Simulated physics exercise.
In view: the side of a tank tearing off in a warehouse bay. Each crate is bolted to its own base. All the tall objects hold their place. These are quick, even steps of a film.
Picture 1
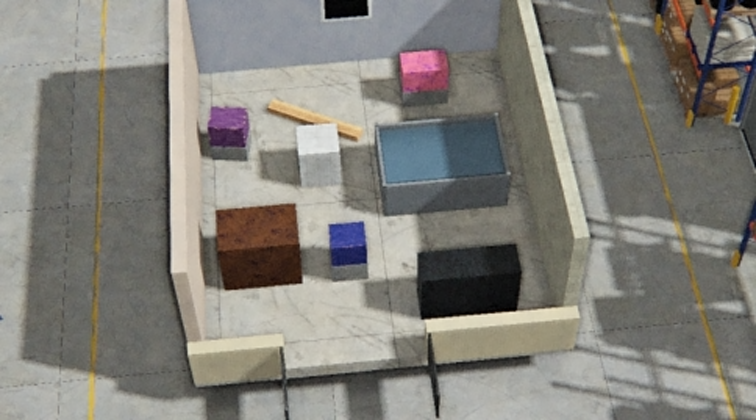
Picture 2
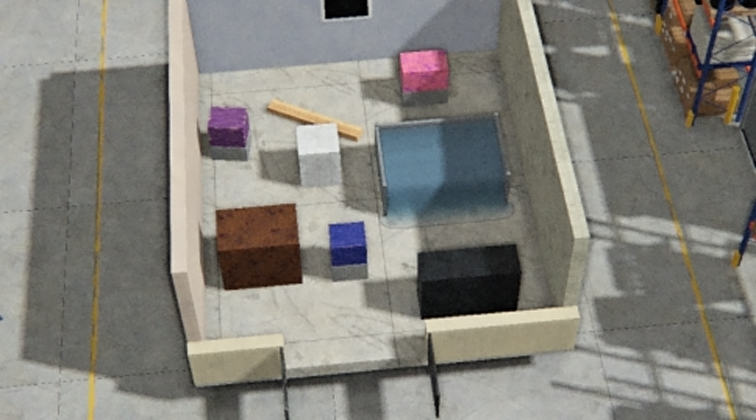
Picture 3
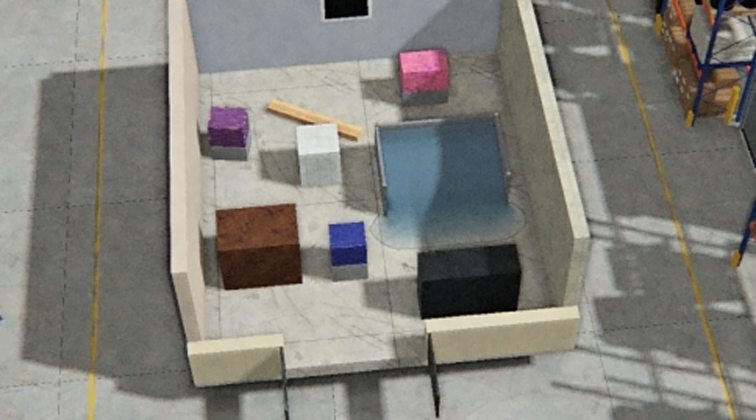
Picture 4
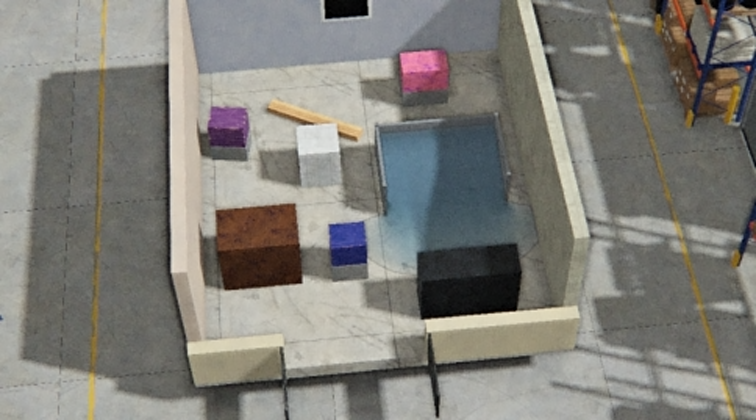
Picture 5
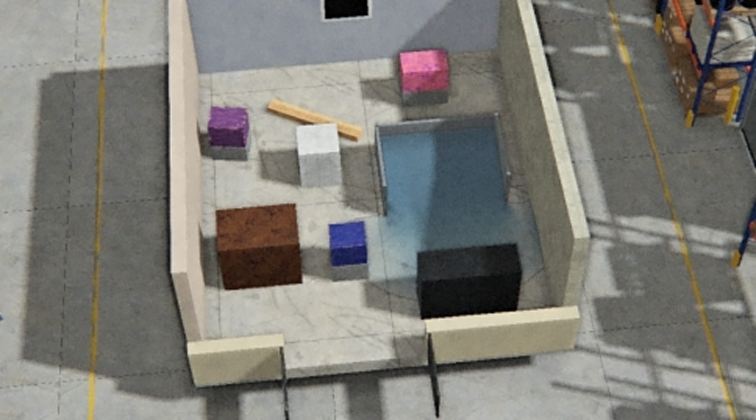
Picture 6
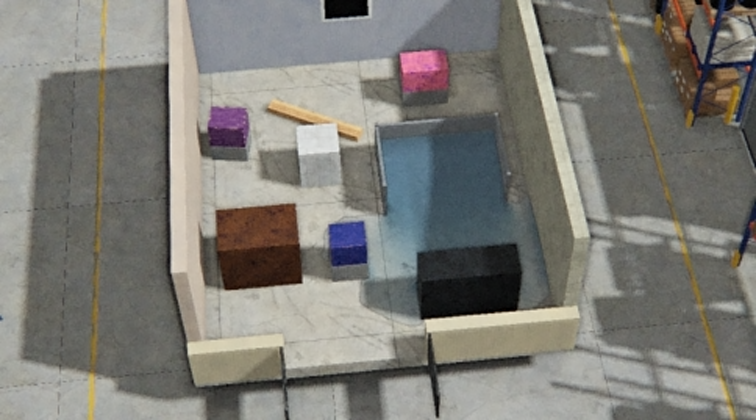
Warehouse bay with a grey tank losing its front side, blue water pouring out and spreading across the floor around a black block.
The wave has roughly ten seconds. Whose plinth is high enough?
The purple crate escapes dry; the pink crate escapes dry; the blue crate escapes dry.
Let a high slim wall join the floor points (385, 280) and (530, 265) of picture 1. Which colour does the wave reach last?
I say the one in pink.
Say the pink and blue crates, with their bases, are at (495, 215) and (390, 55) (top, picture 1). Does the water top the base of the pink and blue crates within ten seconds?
One by one: Pink is topped, blue escapes it.
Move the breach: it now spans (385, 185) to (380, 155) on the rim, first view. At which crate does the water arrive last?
The pink-painted one.
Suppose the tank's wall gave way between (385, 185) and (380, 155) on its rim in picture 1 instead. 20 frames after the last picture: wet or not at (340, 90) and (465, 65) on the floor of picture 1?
In that order: Free of water, dry.
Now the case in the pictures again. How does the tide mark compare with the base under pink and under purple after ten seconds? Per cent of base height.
Roughly 10 per cent, then 40 per cent.
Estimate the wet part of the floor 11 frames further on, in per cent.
Roughly 35 per cent.
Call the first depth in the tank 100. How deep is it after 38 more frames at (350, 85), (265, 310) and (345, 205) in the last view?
Roughly 2, 8 and 2 per cent, in turn.
A moment on, water covers 25 % of the floor; the purple crate not reached, the pink crate not reached, the blue crate water round its plinth.
Next, water covers 35 % of the floor; the purple crate not reached, the pink crate not reached, the blue crate water round its plinth.
Then, water covers 50 % of the floor; the purple crate not reached, the pink crate not reached, the blue crate water round its plinth.
Later, water covers 70 % of the floor; the purple crate water round its plinth, the pink crate water round its plinth, the blue crate water round its plinth.
In the end, water covers 95 % of the floor; the purple crate stayed above the water, the pink crate stayed above the water, the blue crate stayed above the water.
